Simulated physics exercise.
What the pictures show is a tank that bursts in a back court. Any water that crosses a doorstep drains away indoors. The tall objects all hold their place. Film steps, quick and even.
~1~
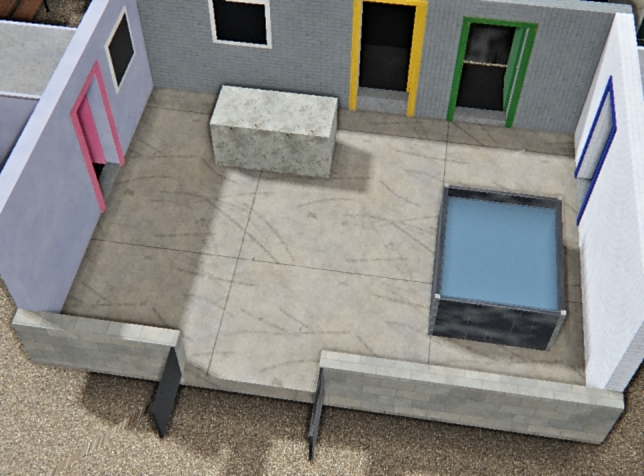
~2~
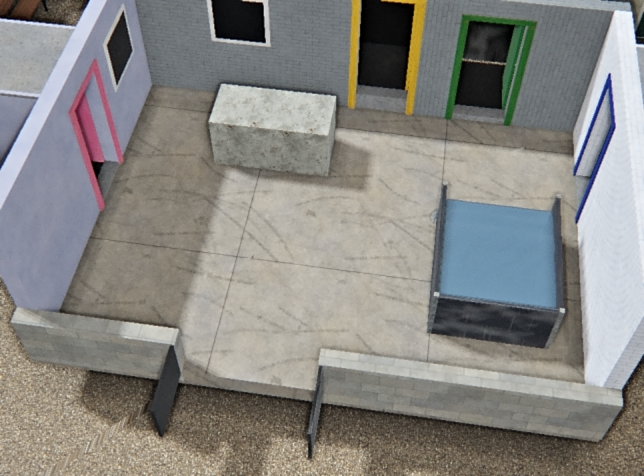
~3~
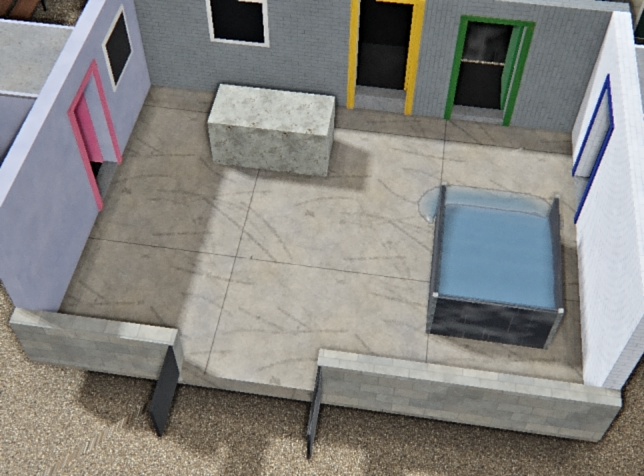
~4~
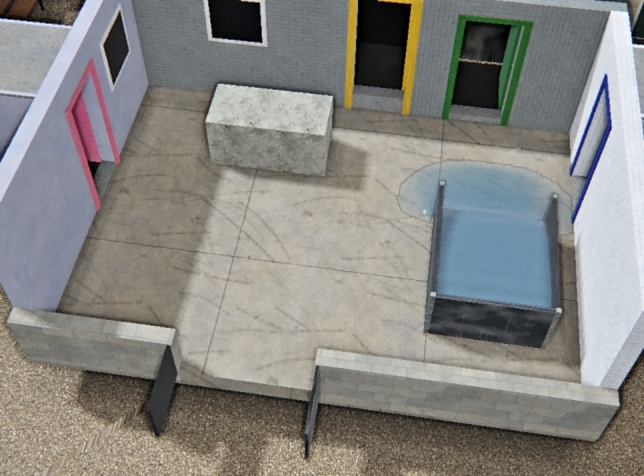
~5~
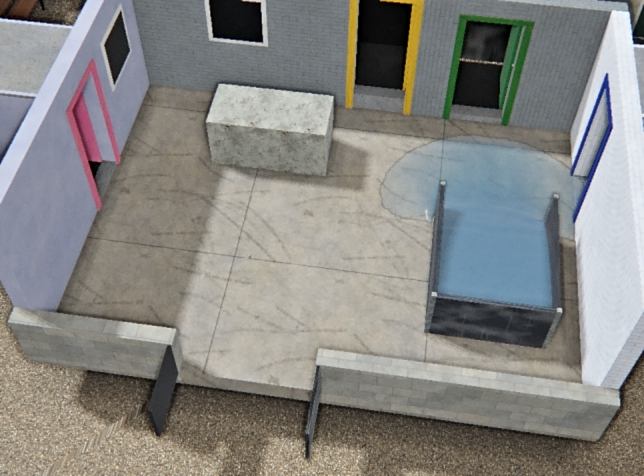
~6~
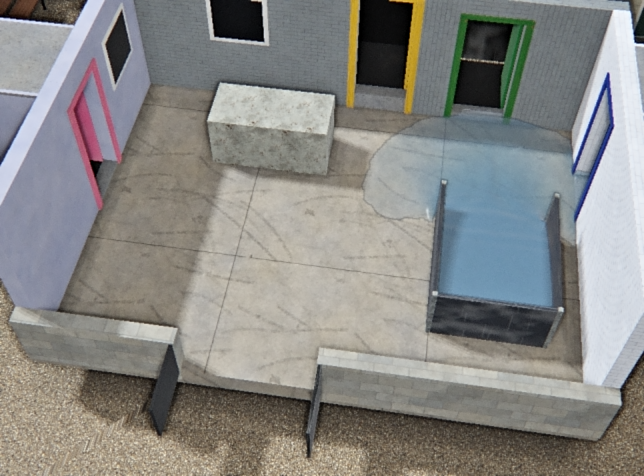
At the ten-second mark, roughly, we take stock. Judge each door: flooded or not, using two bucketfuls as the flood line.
In order: The pink door keeps the inflow to two buckets or less; the blue door lets the inflow pass two buckets; the green door lets the inflow pass two buckets; the yellow door keeps the inflow to two buckets or less.
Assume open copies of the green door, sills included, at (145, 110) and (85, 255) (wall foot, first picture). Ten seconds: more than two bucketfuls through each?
Log: Door one beats the mark; door two misses the mark.
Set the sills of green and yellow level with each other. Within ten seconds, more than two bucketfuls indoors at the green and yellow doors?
The green one exceeds it, the yellow one exceeds it.
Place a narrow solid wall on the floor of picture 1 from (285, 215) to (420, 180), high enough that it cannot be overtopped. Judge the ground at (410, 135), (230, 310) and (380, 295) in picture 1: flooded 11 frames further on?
In that order: Covered, dry, no water.
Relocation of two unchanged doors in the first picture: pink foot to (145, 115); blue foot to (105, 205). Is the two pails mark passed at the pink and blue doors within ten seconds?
Note: Pink door beats the limit, blue door does not reach the limit.
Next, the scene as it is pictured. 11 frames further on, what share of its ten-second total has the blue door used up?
Around 30 in a hundred.
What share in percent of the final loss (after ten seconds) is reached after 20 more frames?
By then, close to 70 % of it.
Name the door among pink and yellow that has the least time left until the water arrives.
If you ask me, it's the yellow one.
A moment on, water covers 25 % of the floor; the pink door not reached, the blue door over two buckets in, the green door far over two buckets in, the yellow door wet at the sill, nothing in.
Next, water covers 25 % of the floor; the pink door not reached, the blue door far over two buckets in, the green door far over two buckets in, the yellow door wet at the sill, nothing in.
Then, water covers 35 % of the floor; the pink door not reached, the blue door far over two buckets in, the green door far over two buckets in, the yellow door wet at the sill, nothing in.
Later, water covers 90 % of the floor; the pink door wet at the sill, nothing in, the blue door far over two buckets in, the green door far over two buckets in, the yellow door wet at the sill, nothing in.
In the end, water covers 100 % of the floor; the pink door wet at the sill, nothing in, the blue door far over two buckets in, the green door far over two buckets in, the yellow door wet at the sill, nothing in.
